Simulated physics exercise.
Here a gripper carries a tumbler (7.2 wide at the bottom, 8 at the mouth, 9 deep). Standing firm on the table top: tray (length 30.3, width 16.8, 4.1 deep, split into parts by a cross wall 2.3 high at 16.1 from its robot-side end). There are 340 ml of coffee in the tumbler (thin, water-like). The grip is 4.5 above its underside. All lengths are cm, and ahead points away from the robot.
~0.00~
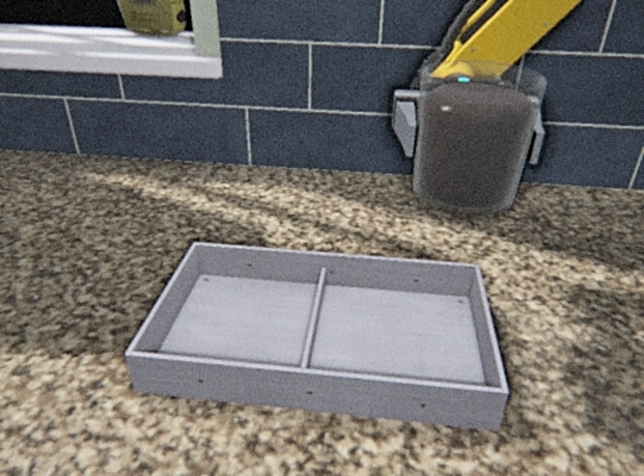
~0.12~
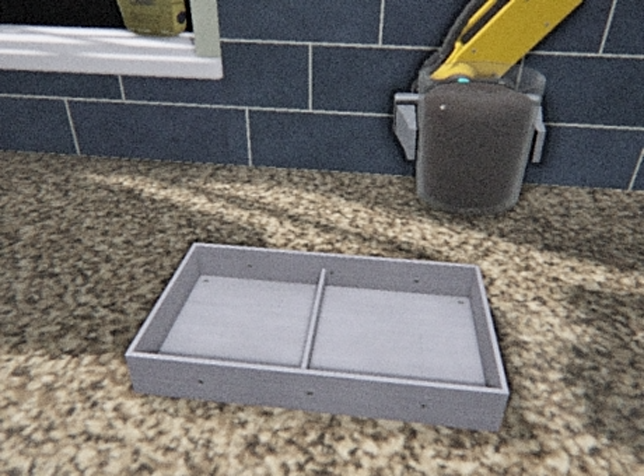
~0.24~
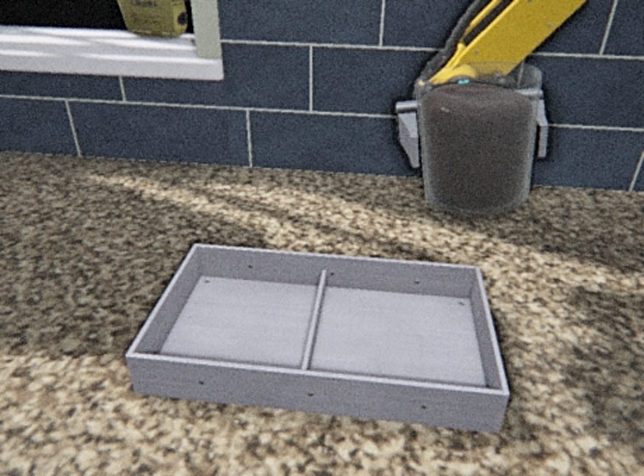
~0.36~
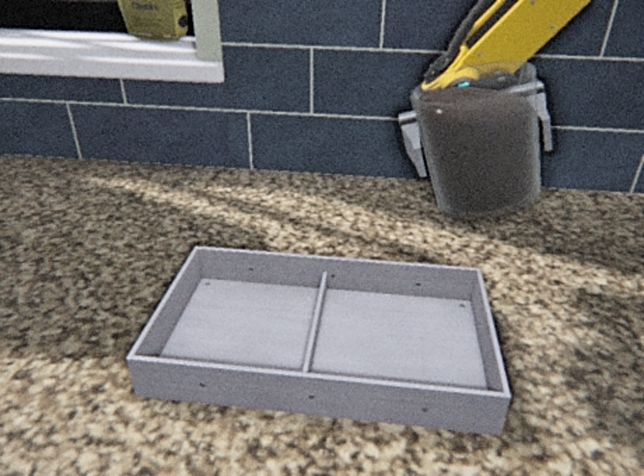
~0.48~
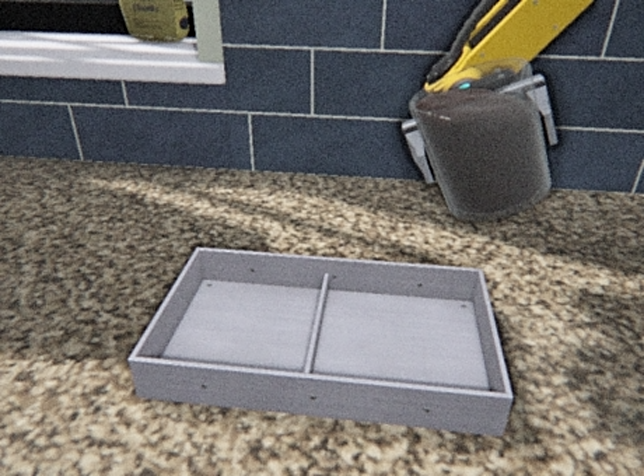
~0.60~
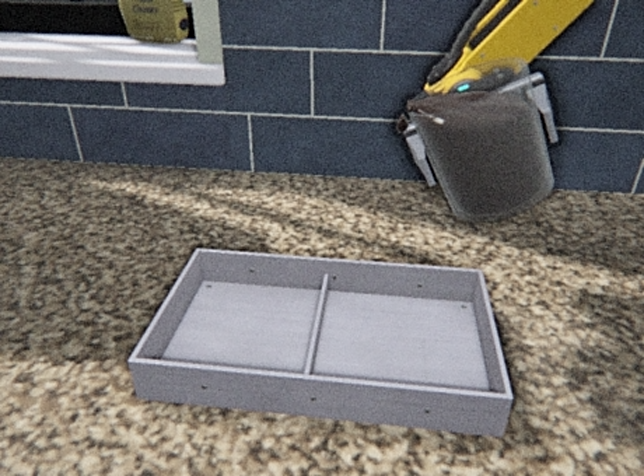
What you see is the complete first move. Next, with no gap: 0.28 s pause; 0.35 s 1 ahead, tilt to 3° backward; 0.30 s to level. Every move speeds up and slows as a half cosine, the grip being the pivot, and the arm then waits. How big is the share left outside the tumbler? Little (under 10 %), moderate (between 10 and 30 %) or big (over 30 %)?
Answer: Little; under 10 % of the coffee finishes outside the tumbler.
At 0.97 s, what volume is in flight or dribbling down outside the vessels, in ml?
Some 0 ml.
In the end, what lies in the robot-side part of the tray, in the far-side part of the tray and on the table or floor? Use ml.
Roughly 5, 0, 0 ml.
After 0.97 s, tilted 21° forward, liquid up to 25 above the table; 335 ml in the tumbler.
After 1.34 s, tilted 2° backward, liquid up to 25 above the table; 335 ml in the tumbler, 5 ml in the robot-side part.
After 1.73 s, level, liquid up to 25 above the table; 335 ml in the tumbler, 5 ml in the robot-side part.
After 2.53 s, level, liquid up to 25 above the table; 335 ml in the tumbler, 5 ml in the robot-side part.
At rest, 335 ml in the tumbler, 5 ml in the robot-side part. That is 1 % outside the tumbler.
